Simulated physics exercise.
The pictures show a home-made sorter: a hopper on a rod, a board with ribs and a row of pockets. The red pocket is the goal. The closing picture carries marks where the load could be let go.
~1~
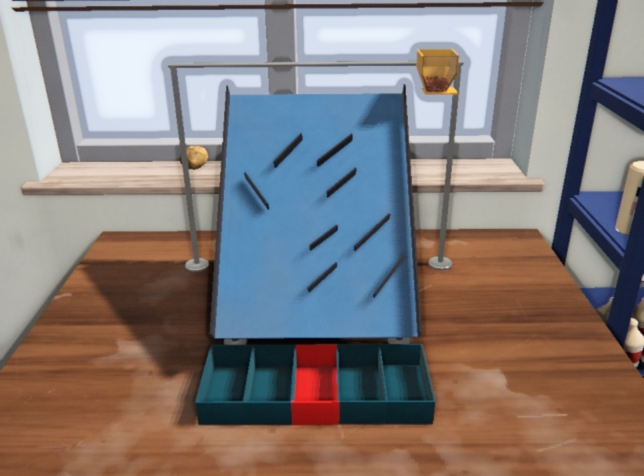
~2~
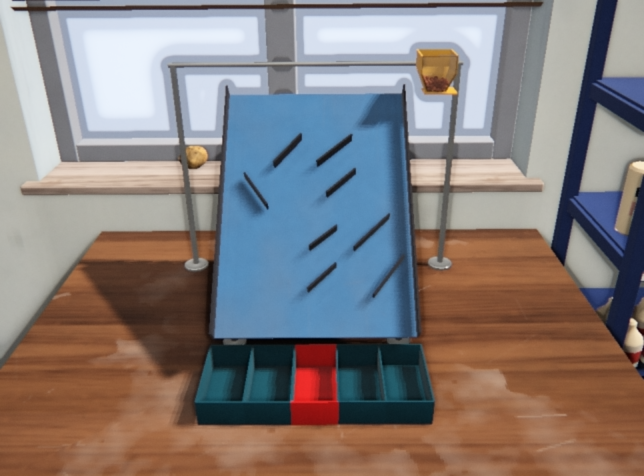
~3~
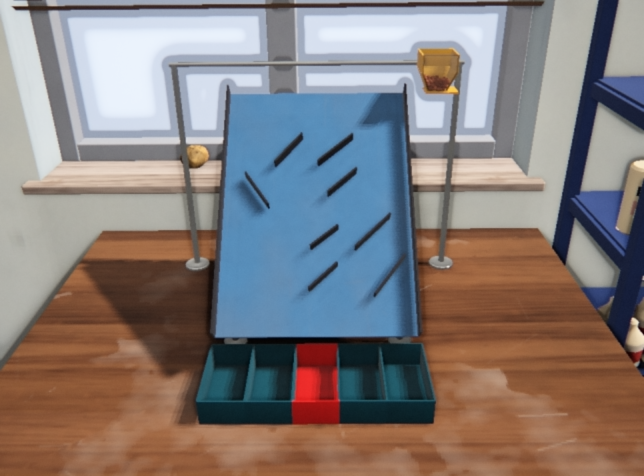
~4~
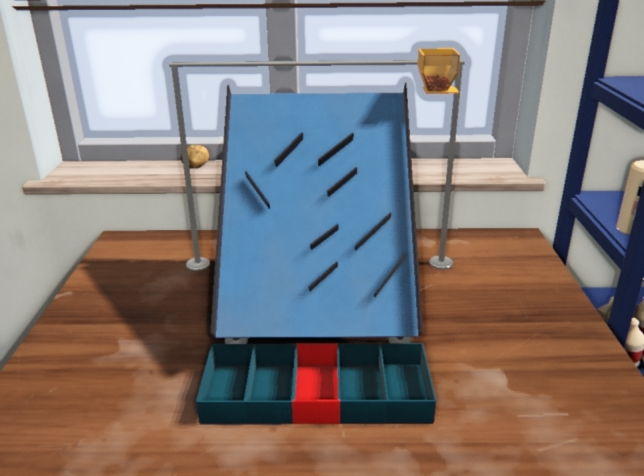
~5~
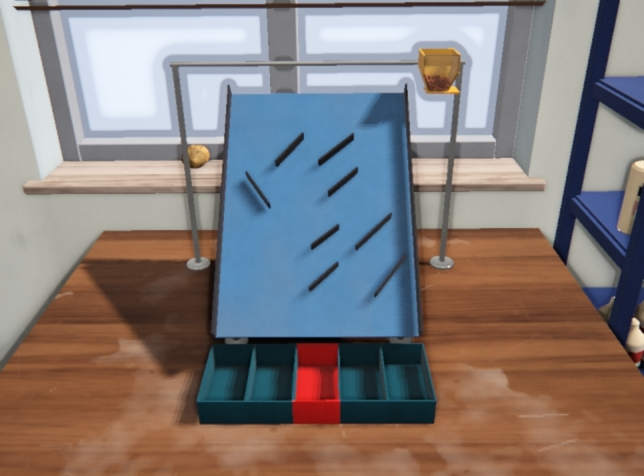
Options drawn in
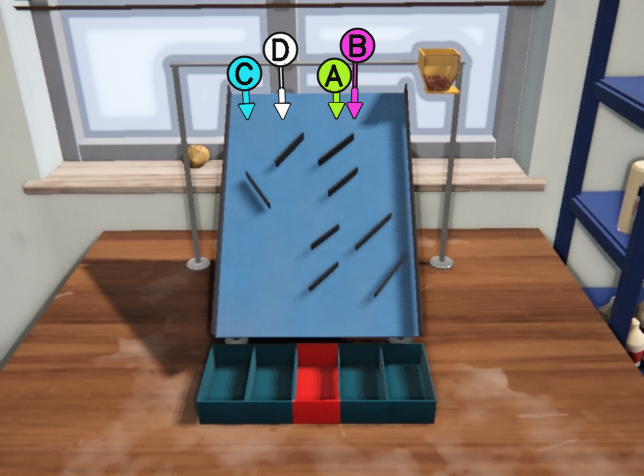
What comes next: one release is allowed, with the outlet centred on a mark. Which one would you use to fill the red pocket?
D works best here.
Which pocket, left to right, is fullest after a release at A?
The second.
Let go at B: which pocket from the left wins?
The second.
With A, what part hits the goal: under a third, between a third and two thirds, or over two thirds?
It is under a third.
On the marked copy, mark A meets the board at (336, 112); mark B meets the board at (354, 112); mark C meets the board at (247, 113); mark D meets the board at (282, 113).
If A is chosen, about a tenth in the red pocket, roughly half in other pockets, about a tenth held on the board, roughly a quarter outside the box.
If B is chosen, roughly a quarter in the red pocket, roughly two thirds in other pockets, just a few held on the board, about a tenth outside the box.
If C is chosen, roughly a quarter in the red pocket, roughly two thirds in other pockets, about a tenth outside the box.
If D is chosen, roughly a third in the red pocket, roughly half in other pockets, about a tenth outside the box.
